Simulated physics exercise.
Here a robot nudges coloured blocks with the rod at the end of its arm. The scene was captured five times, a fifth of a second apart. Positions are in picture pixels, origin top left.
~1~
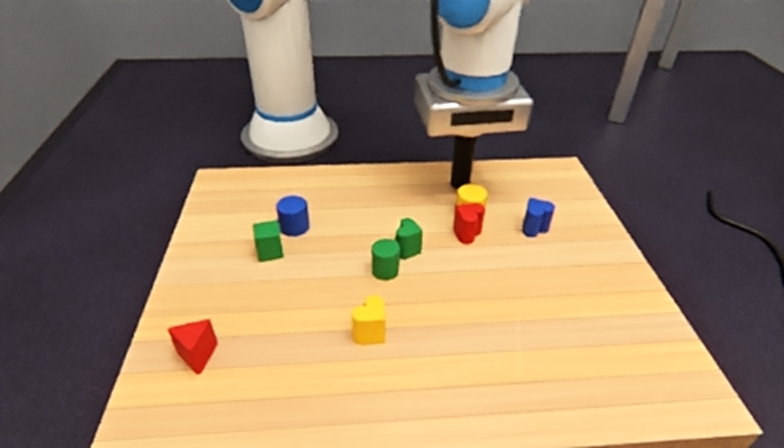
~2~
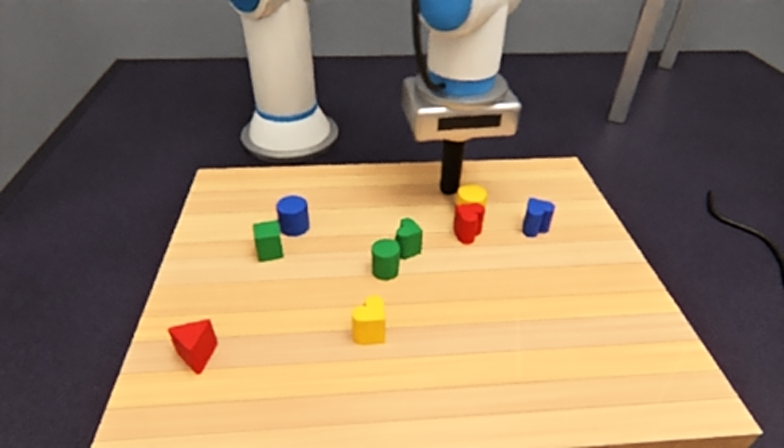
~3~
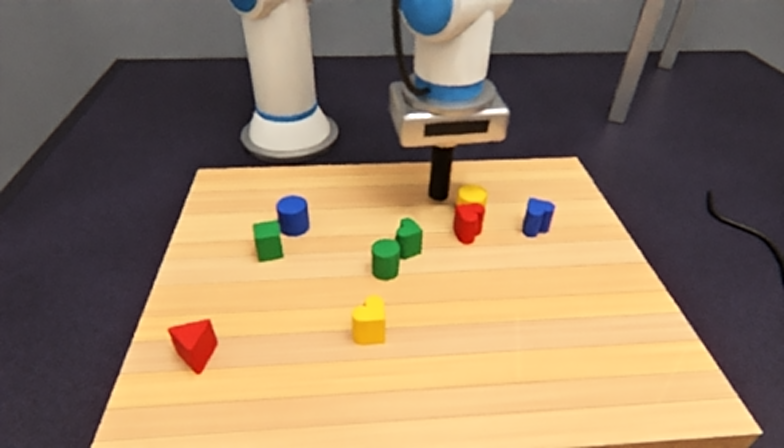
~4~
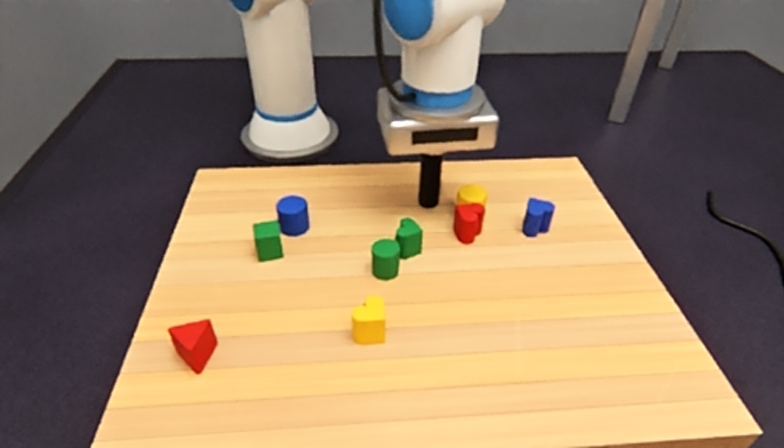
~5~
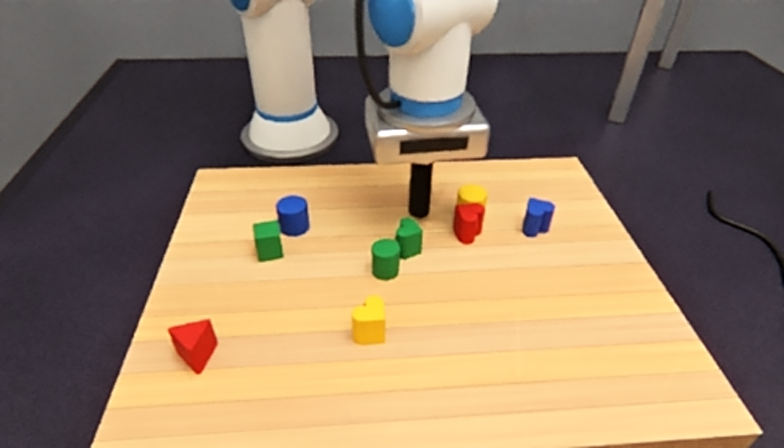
A robot arm slowly moved its black rod a short way left and toward the viewer over a wooden board, nearing the green heart-shaped block, while all the scattered coloured blocks stayed still.
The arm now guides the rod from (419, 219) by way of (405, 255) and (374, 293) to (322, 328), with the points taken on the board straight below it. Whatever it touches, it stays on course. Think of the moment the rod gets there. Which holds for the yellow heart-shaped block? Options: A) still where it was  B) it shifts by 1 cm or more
Letter A.
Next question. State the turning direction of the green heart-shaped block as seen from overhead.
The twist is anticlockwise.
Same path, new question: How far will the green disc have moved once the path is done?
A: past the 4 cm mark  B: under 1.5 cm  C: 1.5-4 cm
I'll go with A - past the 4 cm mark.
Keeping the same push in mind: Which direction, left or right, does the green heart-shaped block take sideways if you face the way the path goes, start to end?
Goes left.
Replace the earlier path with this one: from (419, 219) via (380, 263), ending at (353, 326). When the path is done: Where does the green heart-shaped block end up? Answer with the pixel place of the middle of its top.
I predict (409, 243).
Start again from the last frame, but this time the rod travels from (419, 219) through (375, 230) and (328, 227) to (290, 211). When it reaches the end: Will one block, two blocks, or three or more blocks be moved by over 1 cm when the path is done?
Going by the path, one of them shifts by more than about 1 cm.
On the path given first. One third of the way, rod at (406, 248); green disc at (380, 256); green heart-shaped block at (405, 249), turned 25° anticlockwise.
Two thirds of the way, rod at (373, 286); green disc at (349, 280); green heart-shaped block at (401, 273).
At the end, rod at (321, 321); yellow heart-shaped block in place; green disc at (288, 308); green heart-shaped block at (401, 273), turned 120° anticlockwise.
